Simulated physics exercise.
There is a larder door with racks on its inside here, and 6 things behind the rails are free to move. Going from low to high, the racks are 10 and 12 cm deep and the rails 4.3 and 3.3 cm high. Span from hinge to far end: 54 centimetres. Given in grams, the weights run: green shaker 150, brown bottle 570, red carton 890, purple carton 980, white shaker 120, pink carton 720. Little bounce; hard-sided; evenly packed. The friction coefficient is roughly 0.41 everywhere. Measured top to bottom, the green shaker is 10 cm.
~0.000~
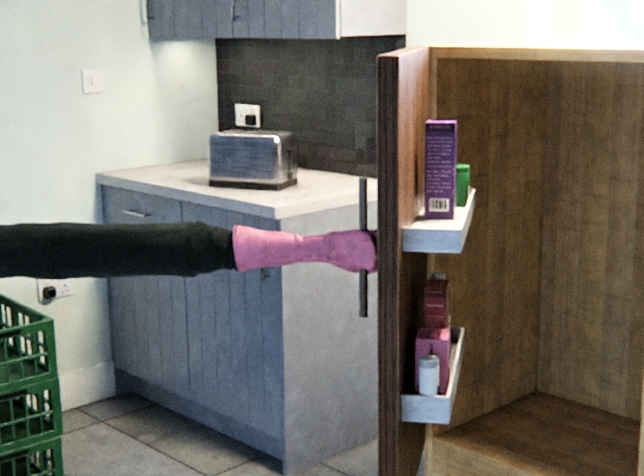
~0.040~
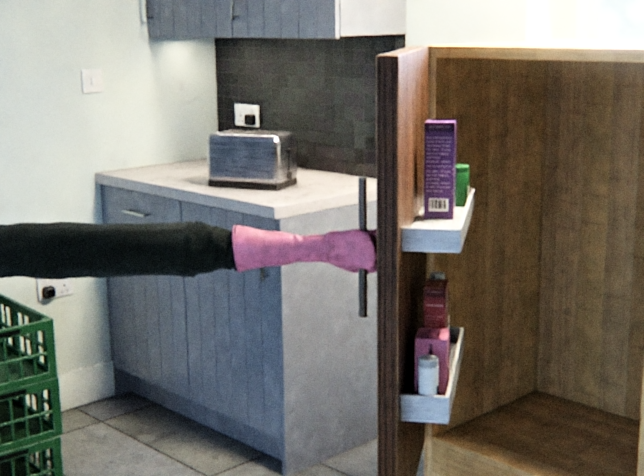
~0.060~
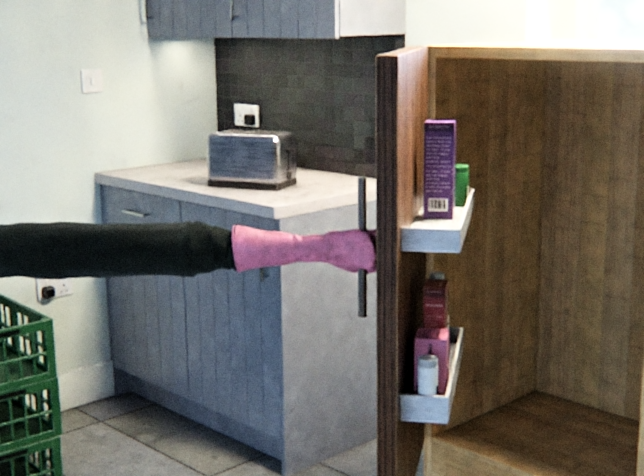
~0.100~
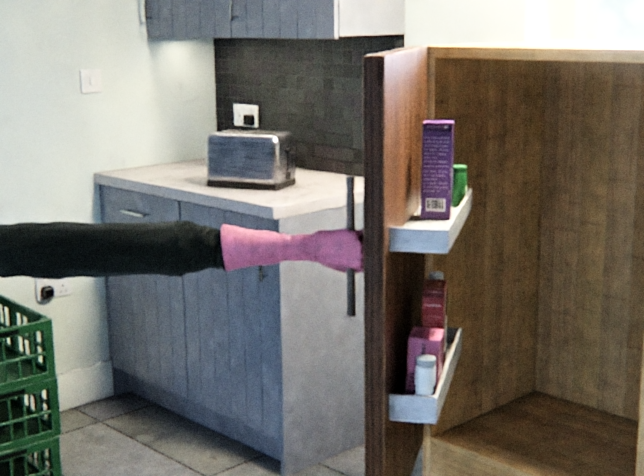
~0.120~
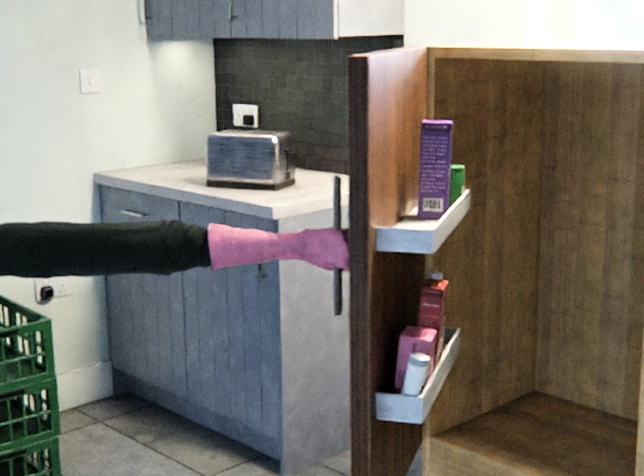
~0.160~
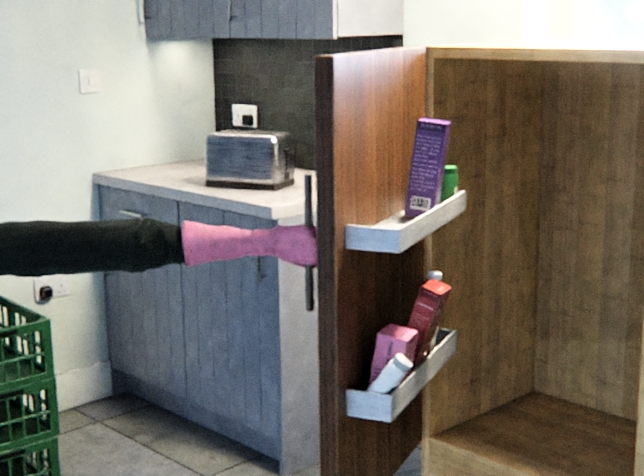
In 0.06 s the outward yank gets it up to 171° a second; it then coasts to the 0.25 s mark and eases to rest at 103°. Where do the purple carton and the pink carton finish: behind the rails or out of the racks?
The purple carton jumps its rail; the pink carton keeps to its rack.
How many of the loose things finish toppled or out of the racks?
Count: 4.
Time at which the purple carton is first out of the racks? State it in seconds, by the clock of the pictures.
Time: Approximately 0.3 s.
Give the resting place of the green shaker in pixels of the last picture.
It finishes around (414, 187).
By 0.36 s, open by 97°; red carton and purple carton now out of the racks; pink carton 3 cm from its spot near (294, 348); white shaker on its side.
By 0.66 s, open by 103°; brown bottle and white shaker now out of the racks; pink carton 4 cm from its spot near (282, 343).
By 0.96 s, open by 103°; pink carton 4 cm from its spot near (282, 343).
When it is over (2.3 s), out of the racks, red carton, purple carton and white shaker; lying over behind the rails, brown bottle; the other 2 within 5 cm of the start. In the last view, pink carton near (282, 343).
